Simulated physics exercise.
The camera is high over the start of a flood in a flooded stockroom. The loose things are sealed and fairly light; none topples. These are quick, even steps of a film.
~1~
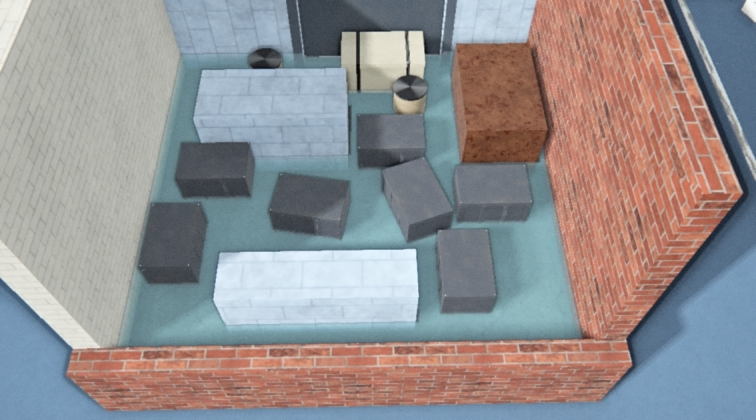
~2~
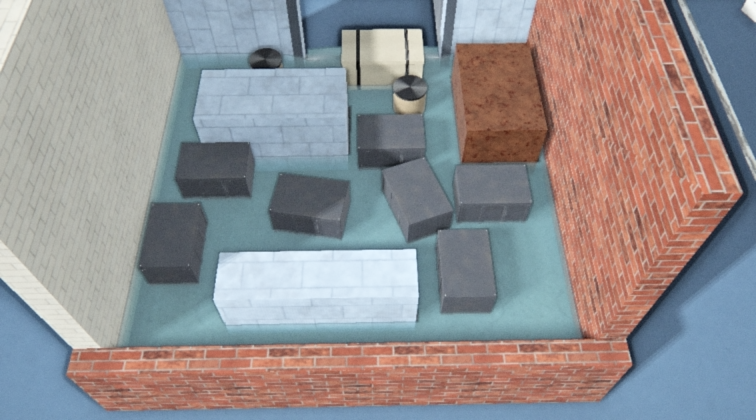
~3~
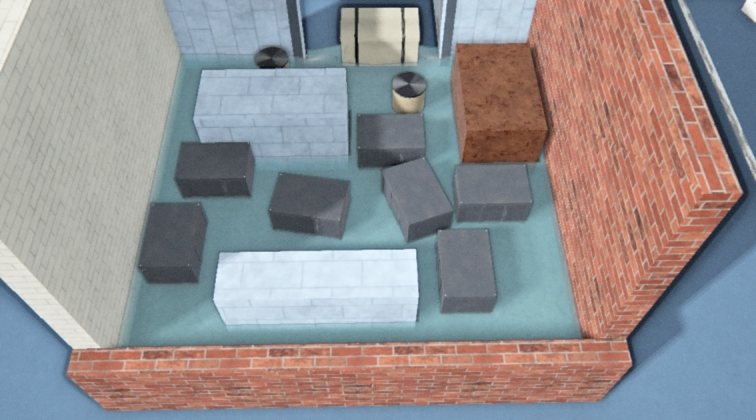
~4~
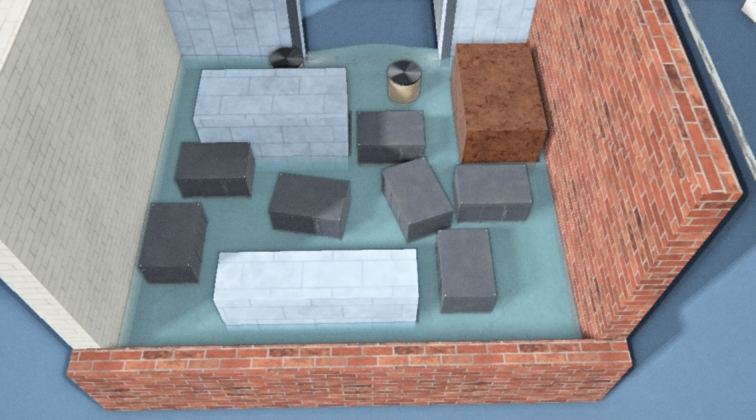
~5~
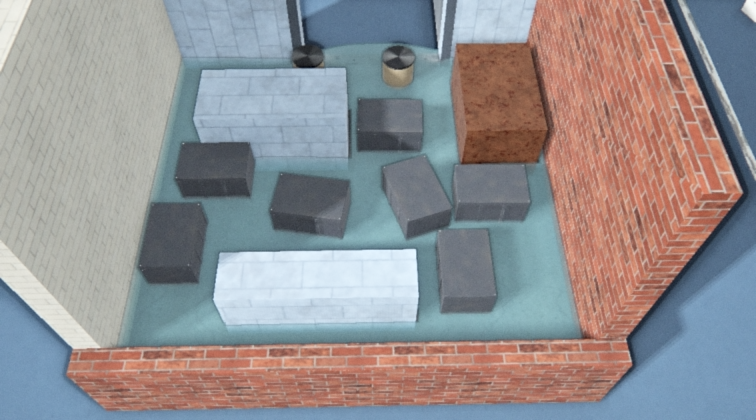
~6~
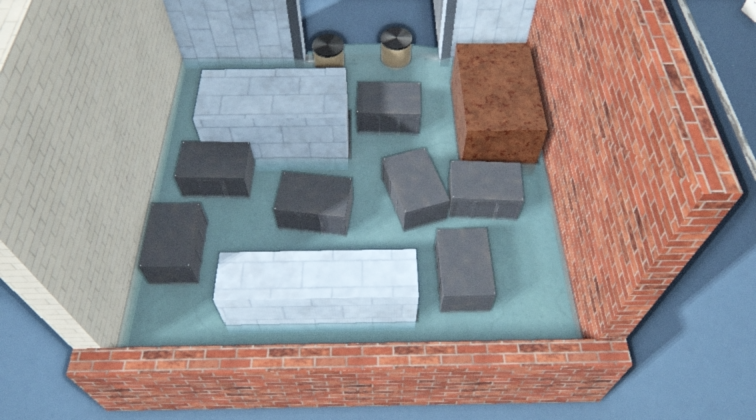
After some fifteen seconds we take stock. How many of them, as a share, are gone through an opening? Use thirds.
It is two thirds or above.
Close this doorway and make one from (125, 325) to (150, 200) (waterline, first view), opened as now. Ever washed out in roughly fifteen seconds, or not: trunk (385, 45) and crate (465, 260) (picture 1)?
In turn: Kept in, no.
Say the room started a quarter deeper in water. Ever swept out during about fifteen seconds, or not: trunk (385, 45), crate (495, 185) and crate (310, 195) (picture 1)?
In that order: Washed out, washed out, through.
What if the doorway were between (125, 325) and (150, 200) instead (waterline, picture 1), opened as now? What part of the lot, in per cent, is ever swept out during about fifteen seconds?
Roughly 60 per cent.
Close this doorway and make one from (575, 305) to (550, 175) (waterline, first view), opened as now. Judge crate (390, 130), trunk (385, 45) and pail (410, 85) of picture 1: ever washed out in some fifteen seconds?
In turn: Yes, gone, washed out.
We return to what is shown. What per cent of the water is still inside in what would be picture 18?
Near 58 in a hundred.
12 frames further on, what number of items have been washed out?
5 of them.
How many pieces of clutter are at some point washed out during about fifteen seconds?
8 of them.
A moment on, 3 of 10 are out; 7 afloat.
Next, 5 of 10 are out; 5 afloat.
Later, 7 of 10 are out; 3 afloat.
In the end, 8 of 10 are out; 2 afloat.
